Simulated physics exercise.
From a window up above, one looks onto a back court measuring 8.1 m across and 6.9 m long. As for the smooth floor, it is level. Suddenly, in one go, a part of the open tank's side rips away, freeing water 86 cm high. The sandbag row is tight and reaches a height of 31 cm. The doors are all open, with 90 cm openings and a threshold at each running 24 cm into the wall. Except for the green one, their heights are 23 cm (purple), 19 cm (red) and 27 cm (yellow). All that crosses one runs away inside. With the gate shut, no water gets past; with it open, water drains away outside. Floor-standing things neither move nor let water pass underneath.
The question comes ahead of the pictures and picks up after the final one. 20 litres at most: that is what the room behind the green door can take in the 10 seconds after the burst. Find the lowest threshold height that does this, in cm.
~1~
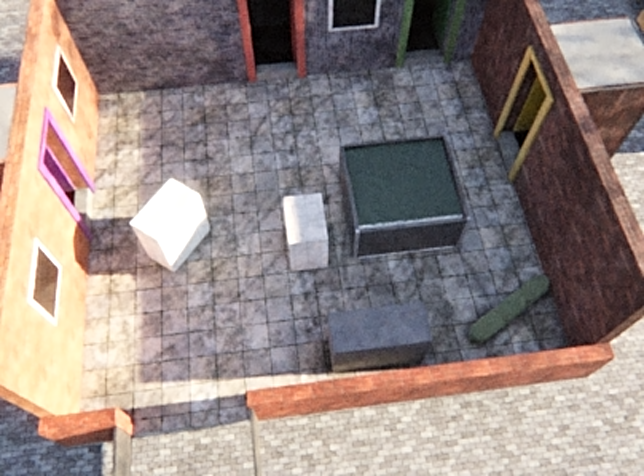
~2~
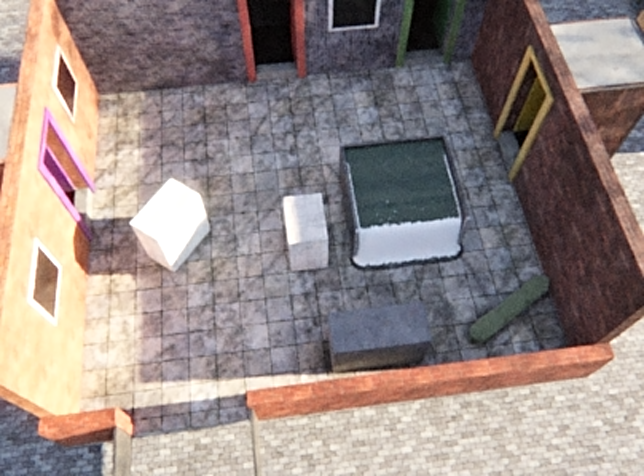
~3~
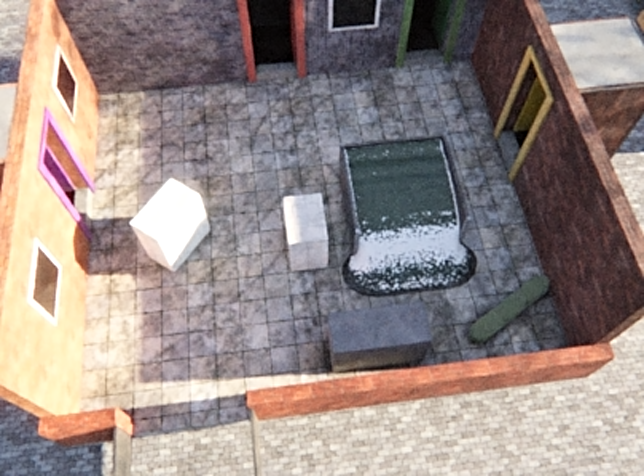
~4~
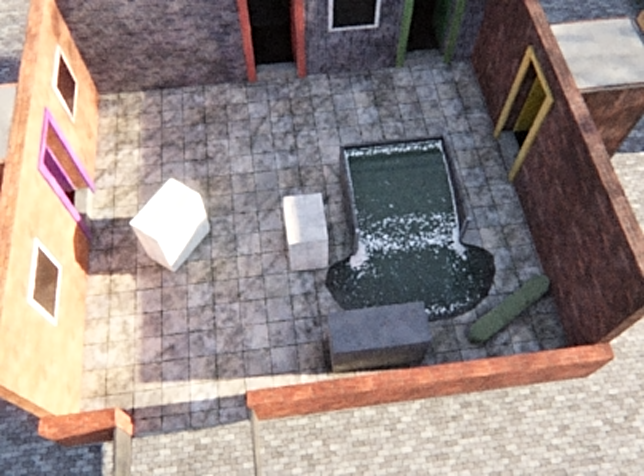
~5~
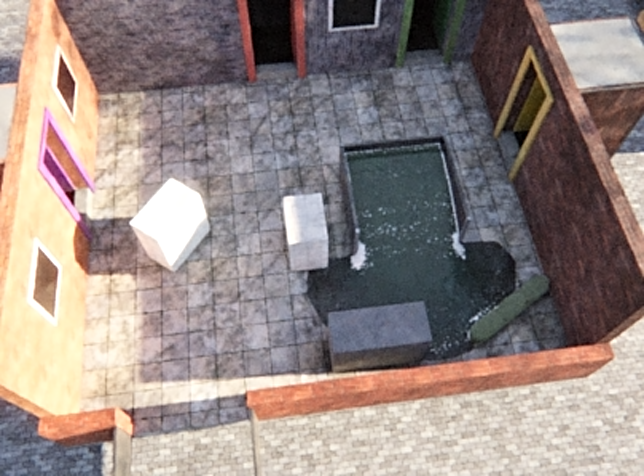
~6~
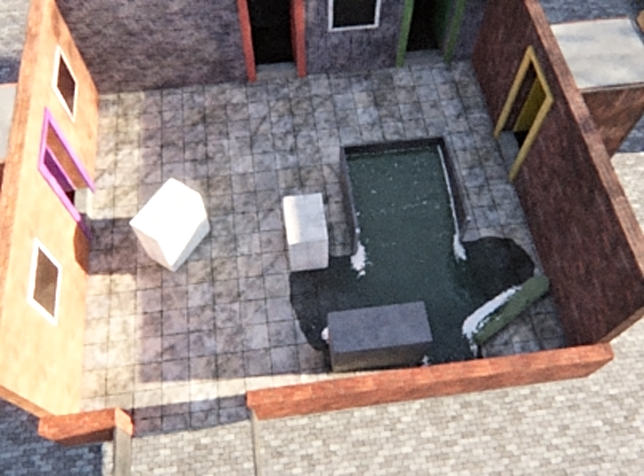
The lowest height is about 8.5 cm.
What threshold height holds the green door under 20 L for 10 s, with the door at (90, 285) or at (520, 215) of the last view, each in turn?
In turn: About 9.5 cm, about 7.0 cm.
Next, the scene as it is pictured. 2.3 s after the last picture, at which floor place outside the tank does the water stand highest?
Around (543, 364).
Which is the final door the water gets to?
The answer is the red door.
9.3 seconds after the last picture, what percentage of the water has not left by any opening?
Close to 90 in a hundred.
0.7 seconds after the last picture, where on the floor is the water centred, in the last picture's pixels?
The balance point sits at roughly (406, 268).
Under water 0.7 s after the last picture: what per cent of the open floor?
Near 20 per cent is wet.
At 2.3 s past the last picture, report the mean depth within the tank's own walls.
Mean depth: Approx. 13 cm.
Then, 0.7 s after the last picture water covers 20 % of the floor, deepest (56 cm) near (458, 376); it has not reached the green door.
Then, 2.3 s after the last picture water covers 45 % of the floor, deepest (38 cm) near (543, 364); it has not reached the green door.
Then, 9.3 s after the last picture water covers 95 % of the floor, deepest (8 cm) near (401, 262); 7 cm at the green door, 0 litres in over its 17 cm threshold.
At the green door as built, the water peaked near 14 cm, 4.1 s after the last picture.
Run again over the same 10 s with other heights there, 30 litres in over 7.5 cm, 6 litres over 10.5 cm. The limit of 20 litres is kept from about 8.5 cm up.
